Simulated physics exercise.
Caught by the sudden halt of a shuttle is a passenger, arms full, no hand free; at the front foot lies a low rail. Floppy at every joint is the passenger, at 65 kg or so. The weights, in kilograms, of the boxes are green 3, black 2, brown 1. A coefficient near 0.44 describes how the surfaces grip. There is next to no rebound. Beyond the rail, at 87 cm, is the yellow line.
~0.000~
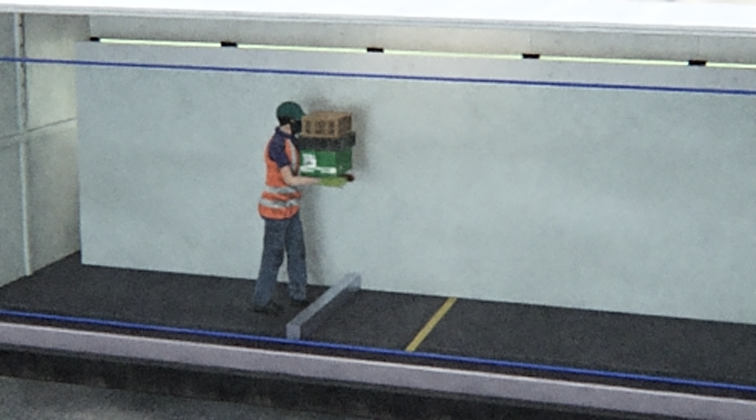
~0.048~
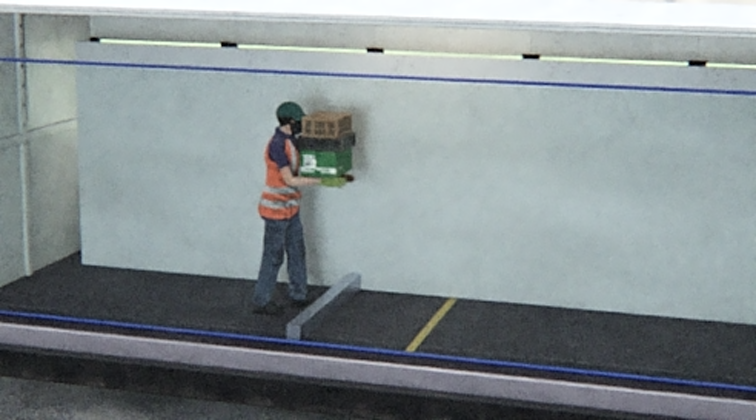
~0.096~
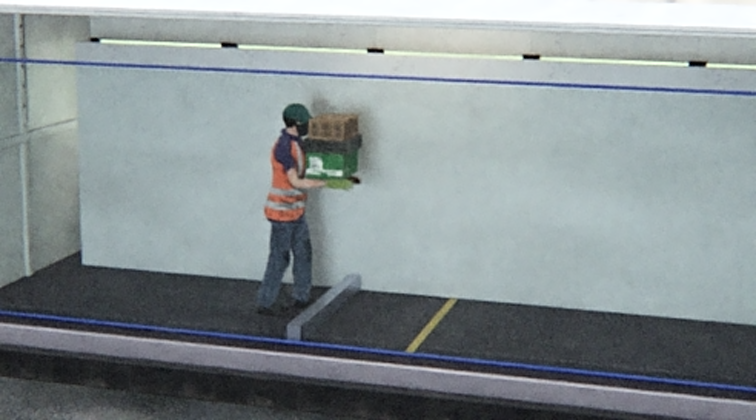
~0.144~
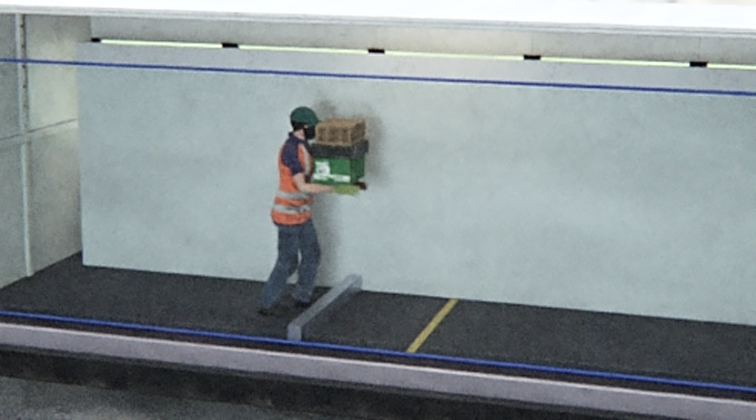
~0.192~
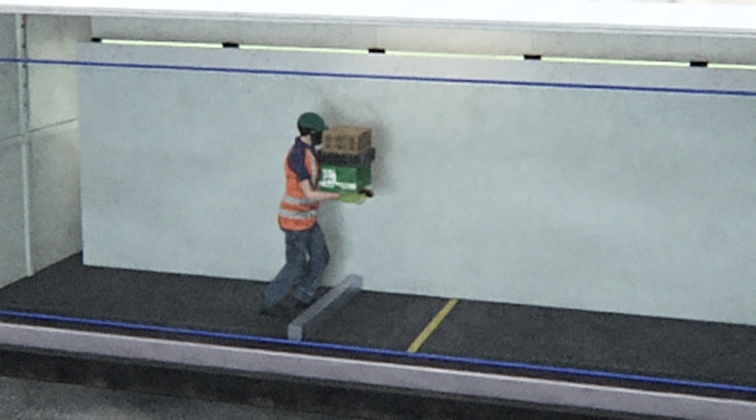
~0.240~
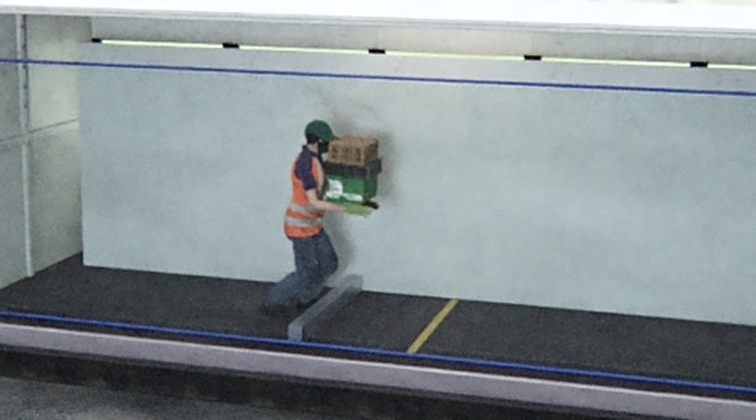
A worker in a green helmet, orange vest and jeans stands in side view on the dark floor of a long, pale-walled bay, holding a brown crate stacked on green boxes out to the right. A low grey rail lies at the feet, with a yellow line beyond it. The worker leans rightward, knees bending and body sinking slightly with the load, while the view stays still.
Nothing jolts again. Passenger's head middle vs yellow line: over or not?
It stays behind the line.
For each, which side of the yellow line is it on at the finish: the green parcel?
As for the green parcel, it finishes before reaching it.
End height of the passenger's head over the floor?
About 25 cm above the floor.
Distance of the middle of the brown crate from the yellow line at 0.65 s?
It is roughly 5 cm beyond the mark.
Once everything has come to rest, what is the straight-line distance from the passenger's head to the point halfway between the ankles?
About 80 cm.
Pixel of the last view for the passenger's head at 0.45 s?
I'd place it at roughly (352, 198).
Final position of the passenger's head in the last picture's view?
It ends up near pixel (409, 285) in the last picture.
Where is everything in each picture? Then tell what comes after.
In the first frame, passenger's head (286, 126), green parcel (326, 160), brown crate (327, 124), yellow line (417, 341).
In the second frame, passenger's head (286, 126), green parcel (326, 160), brown crate (327, 124).
In the third frame, passenger's head (292, 128), green parcel (332, 162), brown crate (334, 127).
In the fourth frame, passenger's head (300, 131), green parcel (339, 167), brown crate (341, 132).
In the fifth frame, passenger's head (306, 136), green parcel (346, 175), brown crate (347, 139).
In the sixth frame, passenger's head (313, 144), green parcel (352, 186), brown crate (354, 150), yellow line (419, 342). Everything loose set off at about 1.0 m/s.
After 0.45 s the passenger's head is 64 cm short of the yellow line, near (352, 198) in the last picture's view.
After 0.65 s the passenger's head is 38 cm short of the yellow line, near (388, 281) in the last picture's view.
After 0.95 s the passenger's head is 28 cm short of the yellow line, near (403, 280) in the last picture's view.
Final state at 2.9 s, green parcel stops short of the yellow line; black crate crosses the yellow line; brown crate crosses the yellow line; passenger's head stops short of the yellow line.
